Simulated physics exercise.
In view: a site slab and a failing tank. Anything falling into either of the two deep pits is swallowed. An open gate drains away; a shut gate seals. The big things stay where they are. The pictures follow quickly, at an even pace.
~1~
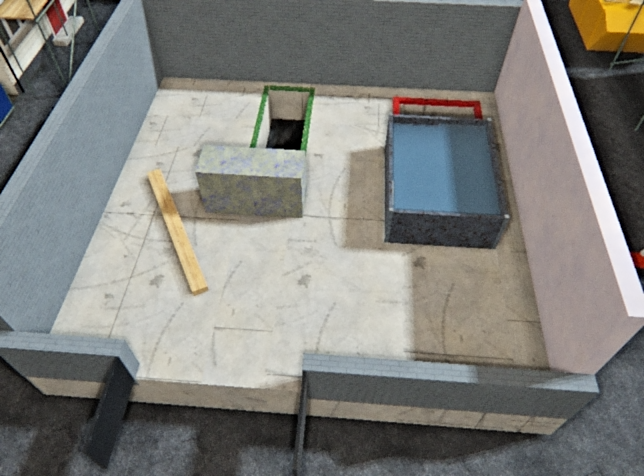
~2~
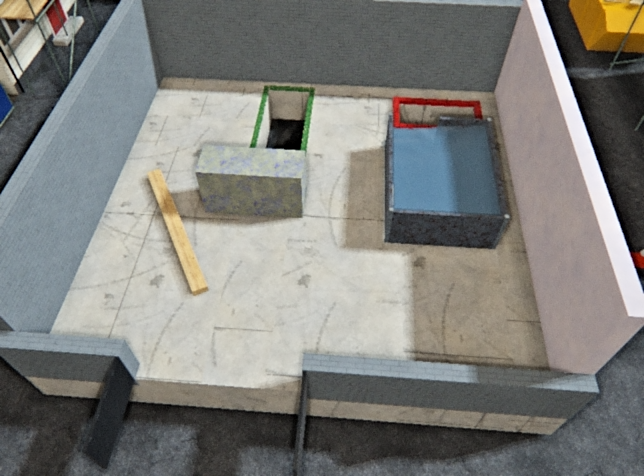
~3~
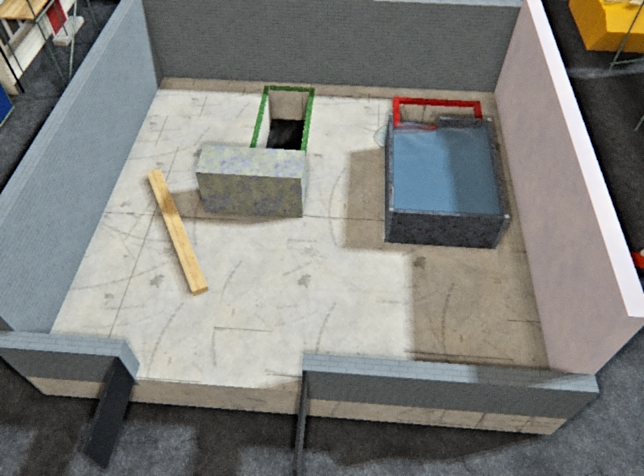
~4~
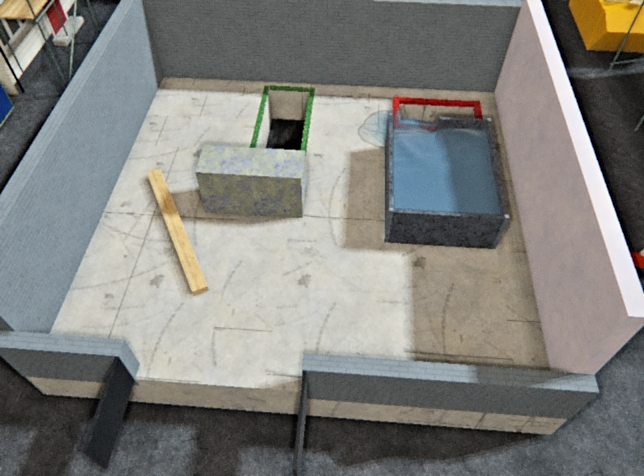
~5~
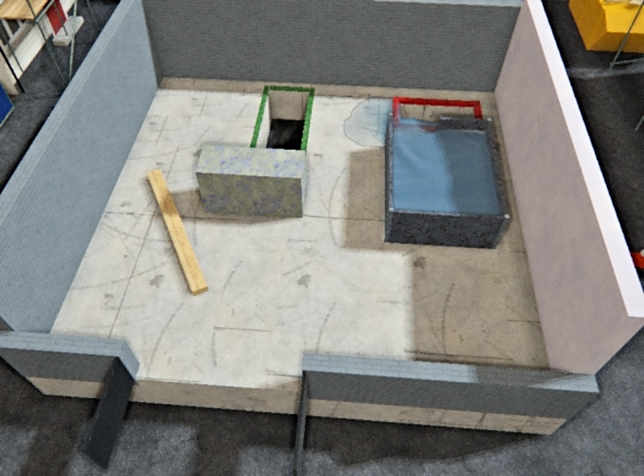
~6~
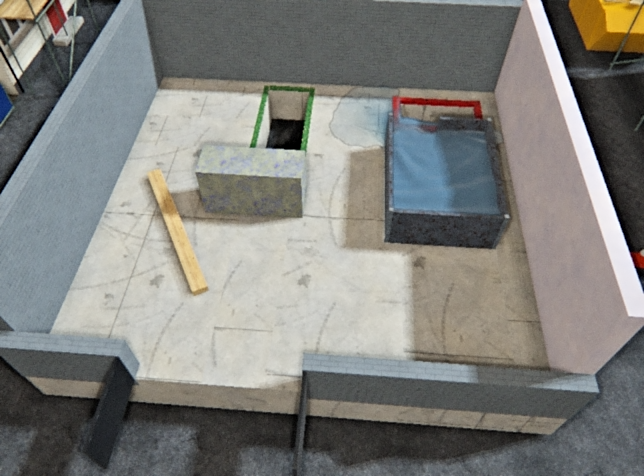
Water spills from the far side of a dark tank of blue water, at the right of a pale, low-walled slab seen from above by a still camera. A red frame stands behind the tank, with a green frame, a mottled grey block and a wooden plank to its left. The tank's surface ripples and drops slightly, and a thin clear puddle appears at its far left and spreads backward.
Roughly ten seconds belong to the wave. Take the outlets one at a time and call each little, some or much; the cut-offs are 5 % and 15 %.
In order: The gate catches little; the red pit catches much; the green pit catches much.
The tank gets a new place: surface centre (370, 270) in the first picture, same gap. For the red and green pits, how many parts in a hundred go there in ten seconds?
Tally in per cent - red pit 4; green pit 35.
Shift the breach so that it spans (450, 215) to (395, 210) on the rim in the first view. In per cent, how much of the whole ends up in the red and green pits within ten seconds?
Approximately, red takes 0 % and green takes 2 %.
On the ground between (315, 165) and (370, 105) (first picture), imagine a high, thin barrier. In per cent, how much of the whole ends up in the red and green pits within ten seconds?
The red pit gets 40 per cent, the green pit 10 per cent.
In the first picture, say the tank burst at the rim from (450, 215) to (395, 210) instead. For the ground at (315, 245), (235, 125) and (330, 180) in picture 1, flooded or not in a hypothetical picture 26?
In turn: Not flooded, free of water, free of water.
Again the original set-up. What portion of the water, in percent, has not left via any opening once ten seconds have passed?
My reckoning gives about 38 %.
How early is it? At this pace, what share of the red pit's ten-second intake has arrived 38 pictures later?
My estimate: Close to 90 per cent.
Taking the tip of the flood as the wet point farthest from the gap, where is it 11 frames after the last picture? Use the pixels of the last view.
Somewhere about (194, 83).
A moment on, water covers 10 % of the floor; the gate 0 %, the red pit 10 %, the green pit 0 %.
Next, water covers 15 % of the floor; the gate 0 %, the red pit 17 %, the green pit 5 %.
Then, water covers 20 % of the floor; the gate 0 %, the red pit 24 %, the green pit 12 %.
Later, water covers 25 % of the floor; the gate 0 %, the red pit 30 %, the green pit 20 %.
In the end, water covers 30 % of the floor; the gate 0 %, the red pit 33 %, the green pit 28 %.
